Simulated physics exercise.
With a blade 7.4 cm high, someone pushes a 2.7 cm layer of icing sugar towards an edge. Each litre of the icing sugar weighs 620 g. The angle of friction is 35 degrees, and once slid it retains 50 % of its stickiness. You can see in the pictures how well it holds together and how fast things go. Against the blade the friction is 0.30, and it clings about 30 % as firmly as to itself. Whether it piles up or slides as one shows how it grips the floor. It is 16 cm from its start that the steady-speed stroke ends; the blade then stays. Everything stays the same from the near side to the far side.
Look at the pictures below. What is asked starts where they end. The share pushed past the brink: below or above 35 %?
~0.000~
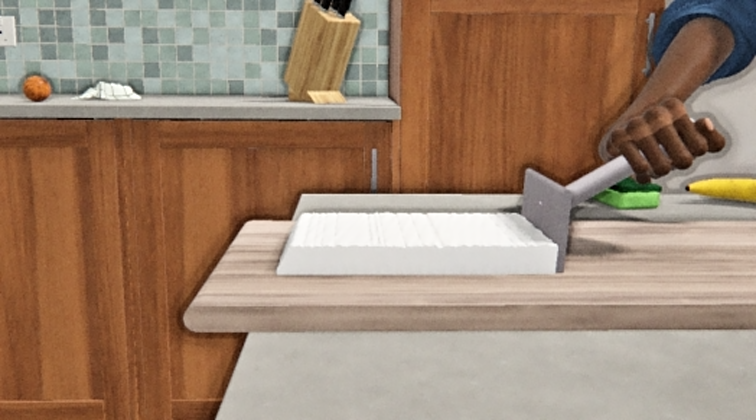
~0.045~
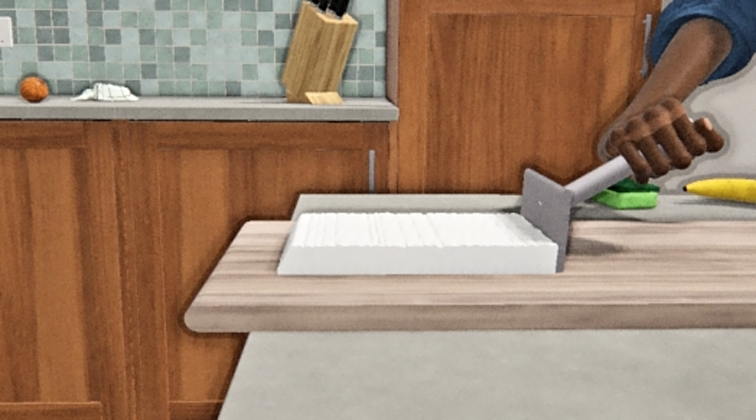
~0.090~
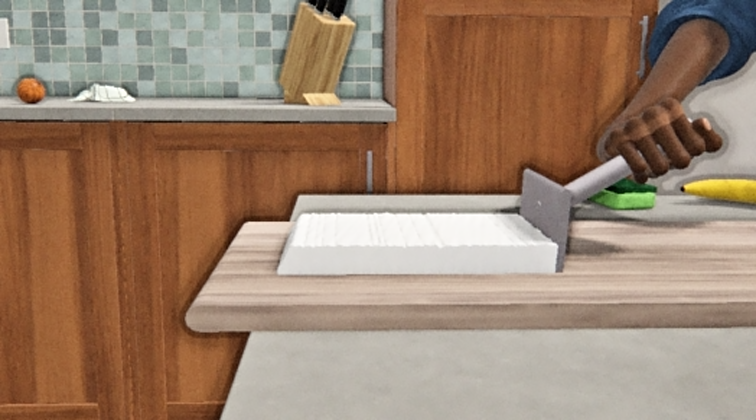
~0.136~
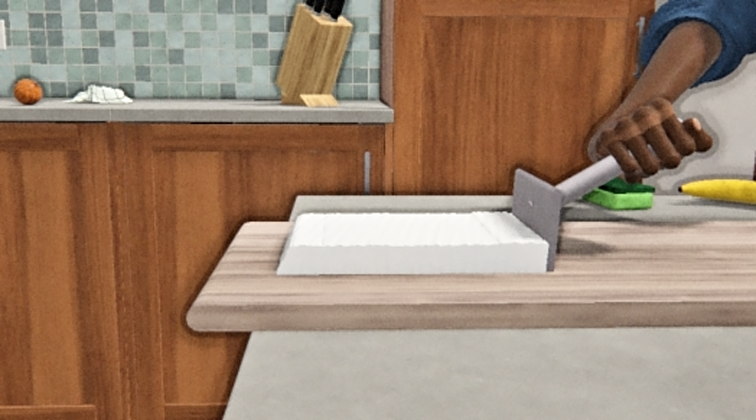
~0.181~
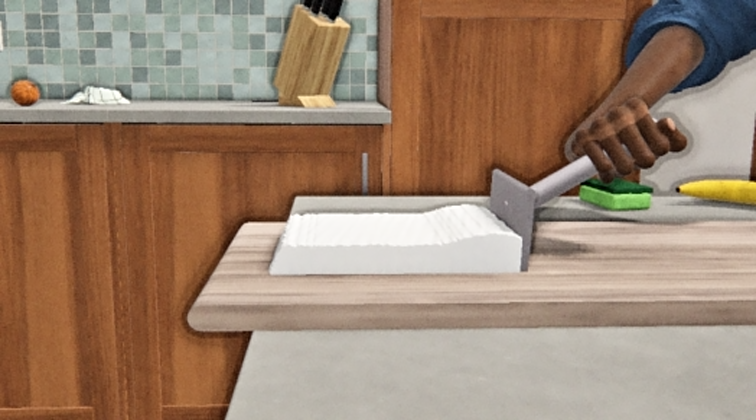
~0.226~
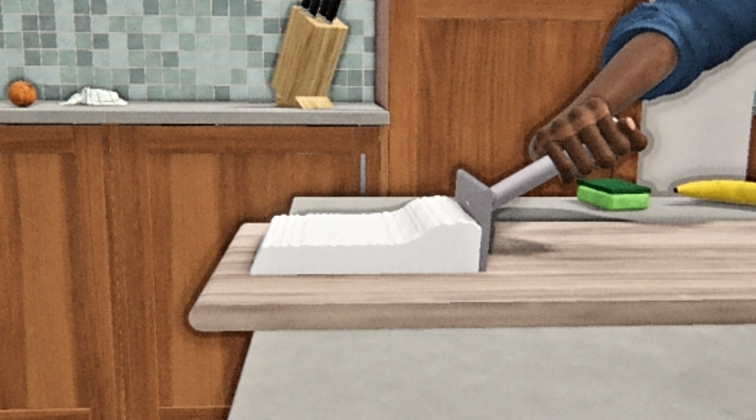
It ends up topping 35 in a hundred.
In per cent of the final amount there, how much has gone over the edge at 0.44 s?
That figure sits at some 20 percent.
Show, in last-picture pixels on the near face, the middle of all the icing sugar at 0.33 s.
Centre noted at roughly (290, 256).
After 0.33 s, 0 % has gone over the edge.
After 0.44 s, 14 % has gone over the edge.
After 0.56 s, 40 % has gone over the edge.
After 0.68 s, 65 % has gone over the edge.
After 0.96 s, 86 % has gone over the edge.
